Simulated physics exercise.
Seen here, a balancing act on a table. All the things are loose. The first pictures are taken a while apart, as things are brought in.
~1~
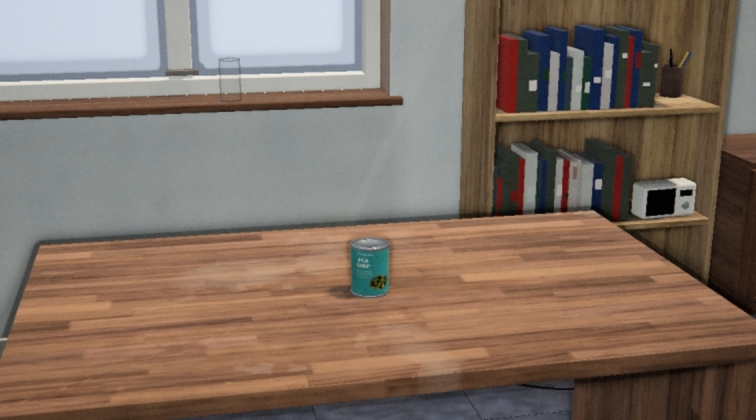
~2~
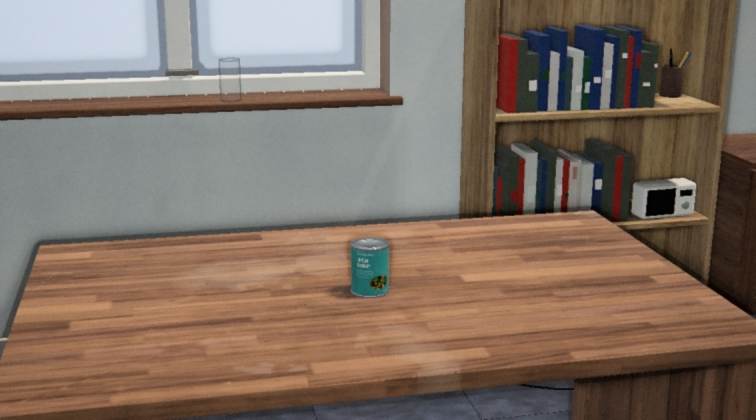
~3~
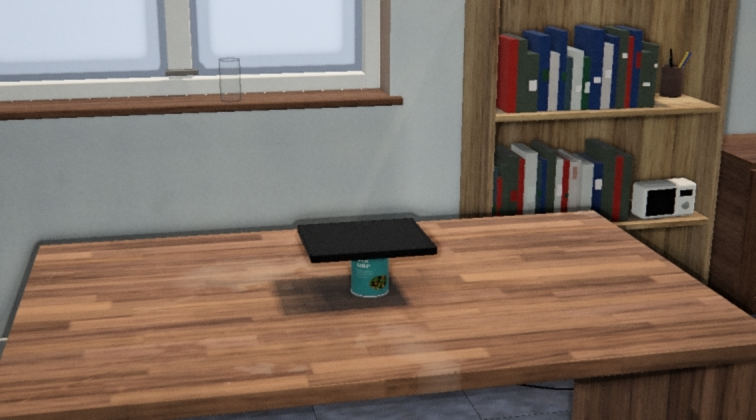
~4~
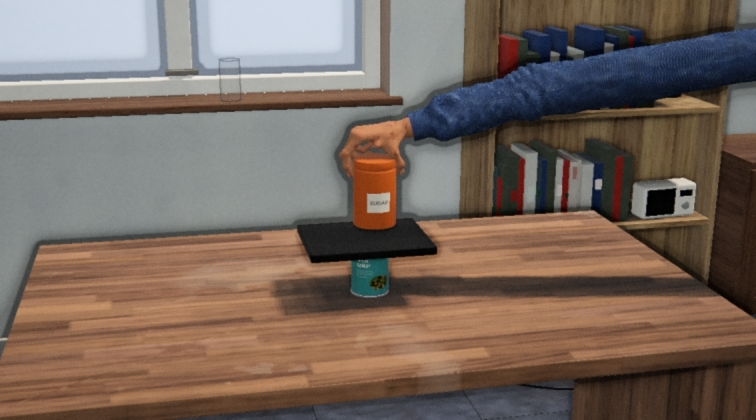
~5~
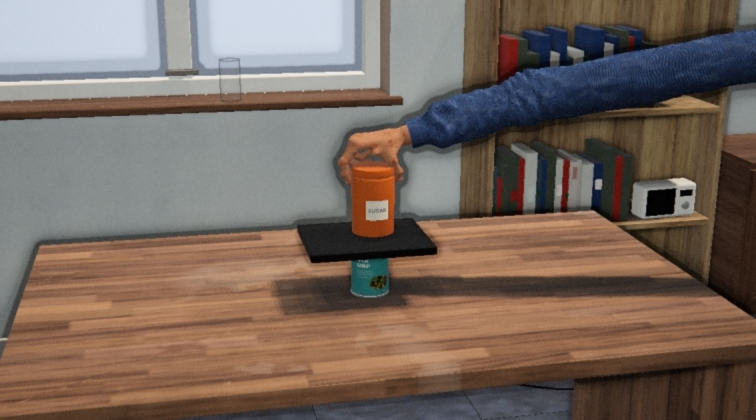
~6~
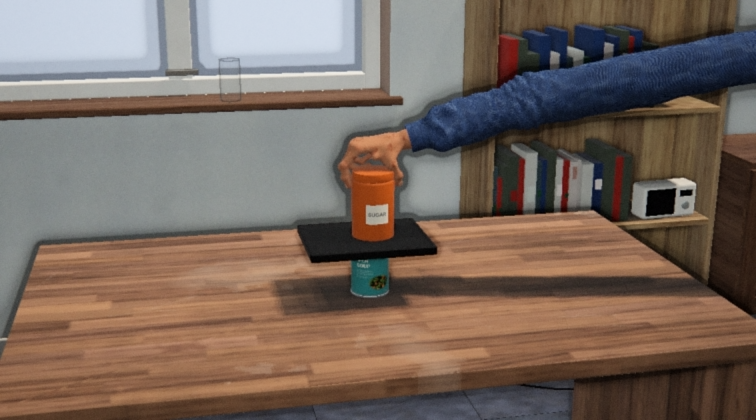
On a wooden table near a window and a bookshelf, a turquoise tin stands alone. A flat black board then appears on top of the tin. A hand in a blue sleeve, reaching from the right, lowers an orange jar slightly onto the board and keeps holding it.
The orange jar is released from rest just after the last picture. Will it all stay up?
As it turns out, it holds.
Then, 0.30 s after the last picture, nothing has stirred.
Then, 0.70 s after the last picture, orange jar resting near (373, 203).
At rest, all 3 in place. Seen from the same camera at the end, orange jar near (373, 203). The stack stays up.
